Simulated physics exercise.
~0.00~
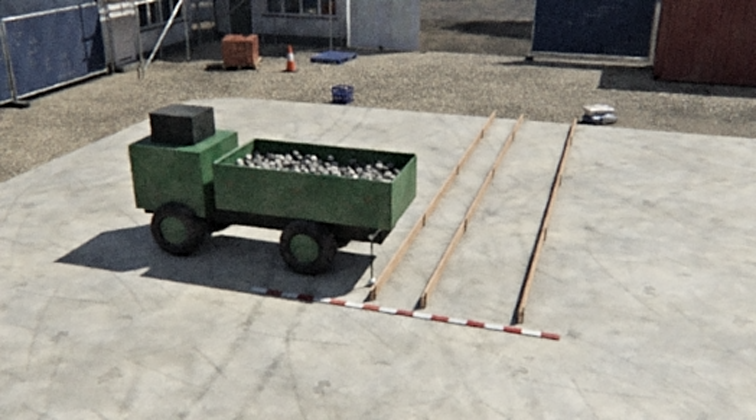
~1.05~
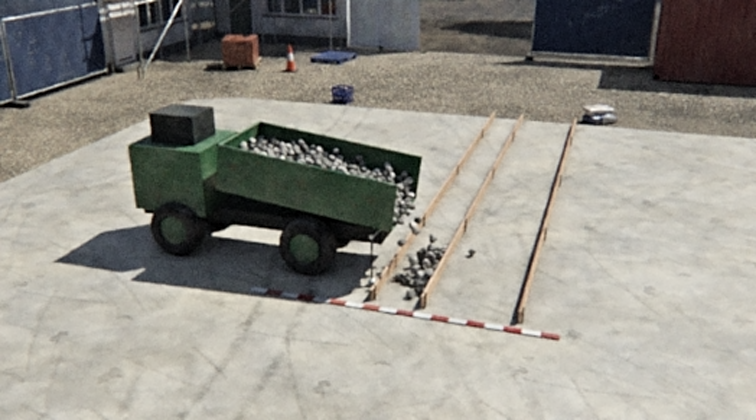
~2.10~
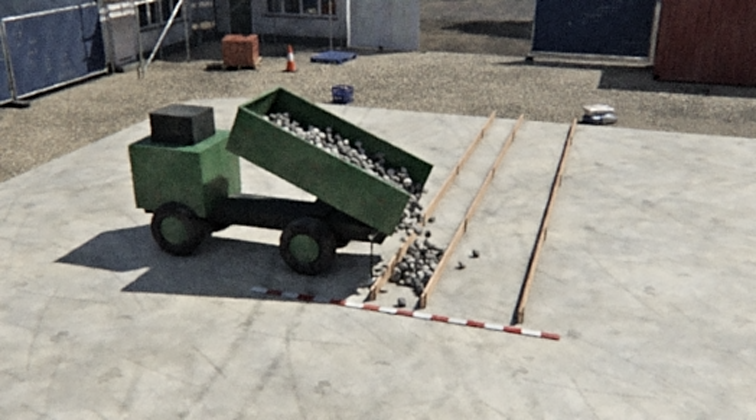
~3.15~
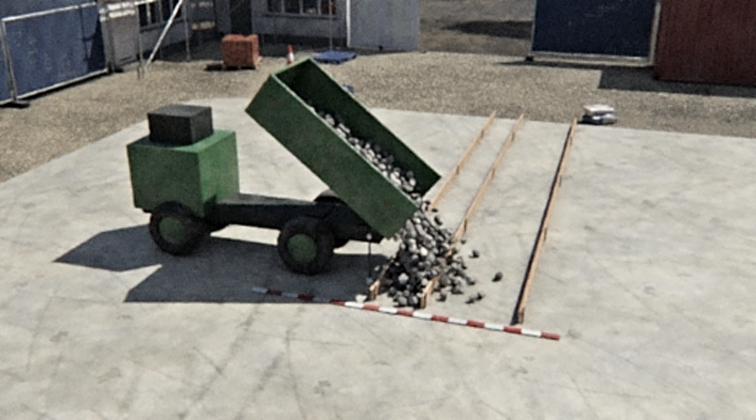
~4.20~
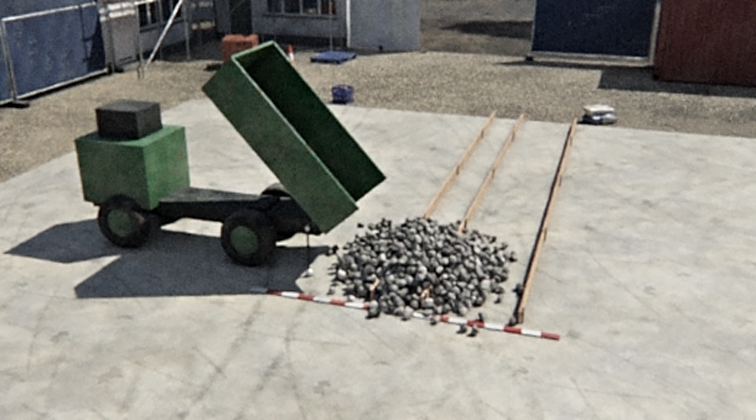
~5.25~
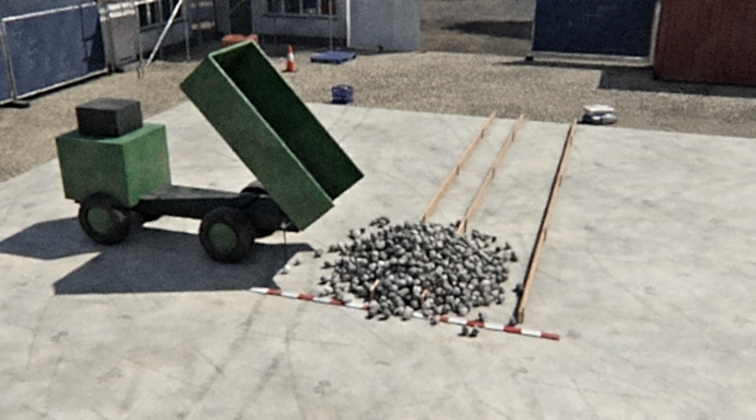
A green tipper truck raised its loaded body and poured grey stones out over the low wooden boards to its right, then rolled away to the left, its emptied body still tilted, leaving a broad heap spread across the boards by the striped staff.
